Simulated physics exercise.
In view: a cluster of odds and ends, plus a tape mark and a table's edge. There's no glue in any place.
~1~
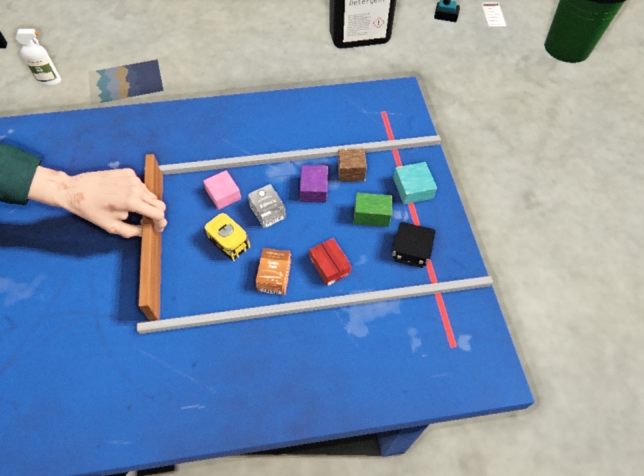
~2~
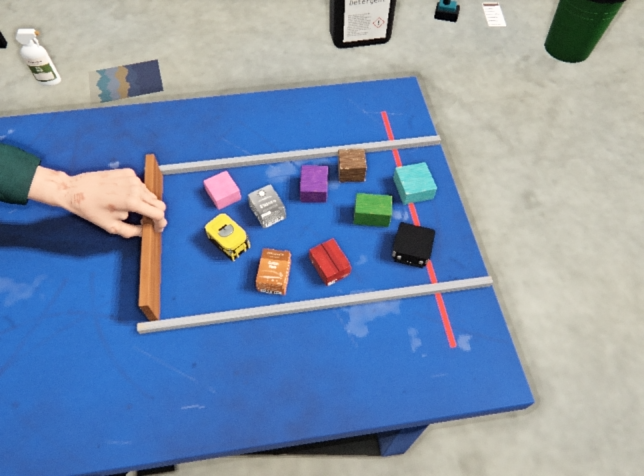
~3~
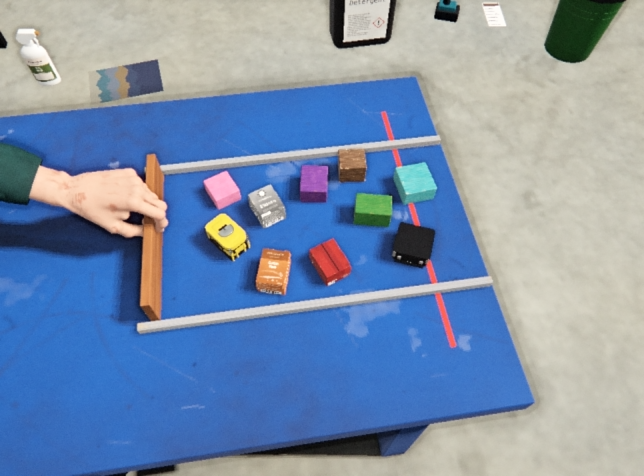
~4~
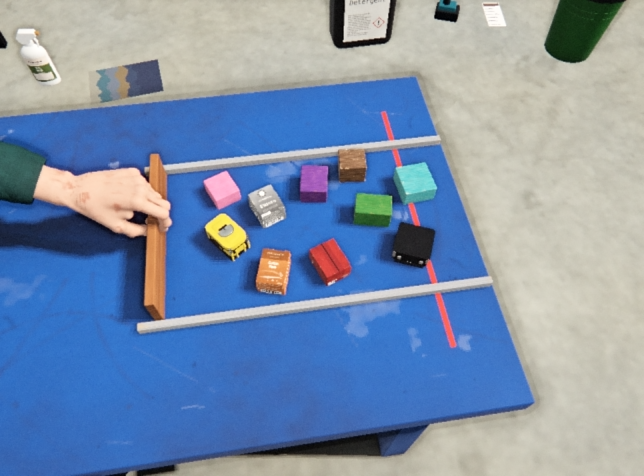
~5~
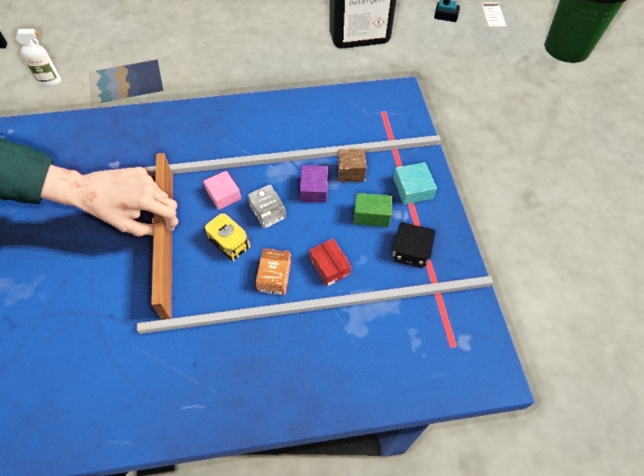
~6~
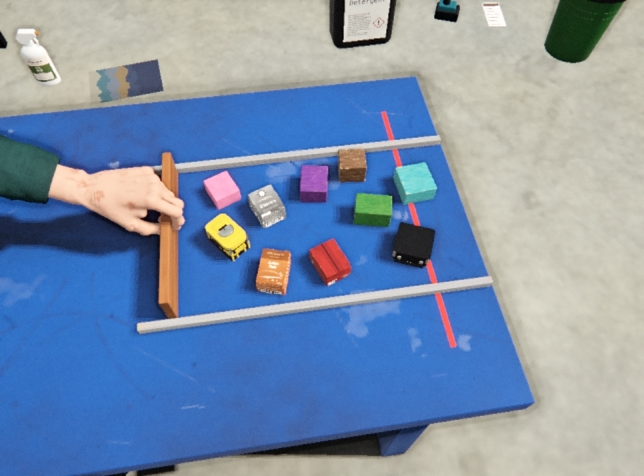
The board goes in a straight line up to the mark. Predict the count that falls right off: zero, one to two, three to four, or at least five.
The count is three to four.
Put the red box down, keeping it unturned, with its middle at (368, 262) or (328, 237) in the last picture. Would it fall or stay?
First: Safe; second: Safe.
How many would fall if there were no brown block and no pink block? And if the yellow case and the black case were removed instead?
First try 1, second try 2.
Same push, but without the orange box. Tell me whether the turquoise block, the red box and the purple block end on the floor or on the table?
Turquoise block down; red box still up; purple block still up.
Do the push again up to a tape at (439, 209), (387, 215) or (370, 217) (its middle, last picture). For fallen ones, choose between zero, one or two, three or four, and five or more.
So, going place by place, I'd say five or over; not one; none at all.
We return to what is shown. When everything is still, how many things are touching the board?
It's touching 4 at the end.
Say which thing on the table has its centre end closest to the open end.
The green block.
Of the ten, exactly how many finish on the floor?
The exact number is 3.
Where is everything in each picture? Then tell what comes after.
The first picture shows turquoise block (414, 183); black case (413, 245); green block (373, 210); board (152, 233); tape (413, 212).
The second picture shows black case (413, 245); brown block (352, 166).
The third picture shows green block (373, 210); purple block (314, 184).
The fourth picture shows turquoise block (414, 183); board (157, 233).
The fifth picture shows black case (413, 245); yellow case (228, 237).
The sixth picture shows turquoise block (414, 183); black case (413, 245); green block (373, 210); board (170, 231); tape (413, 212).
A little later, none off yet; turquoise block at rest near (414, 183); black case at rest near (413, 245); green block at rest near (373, 210).
When it is over, the number that fall off is three or four; down, brown block, black case and turquoise block.
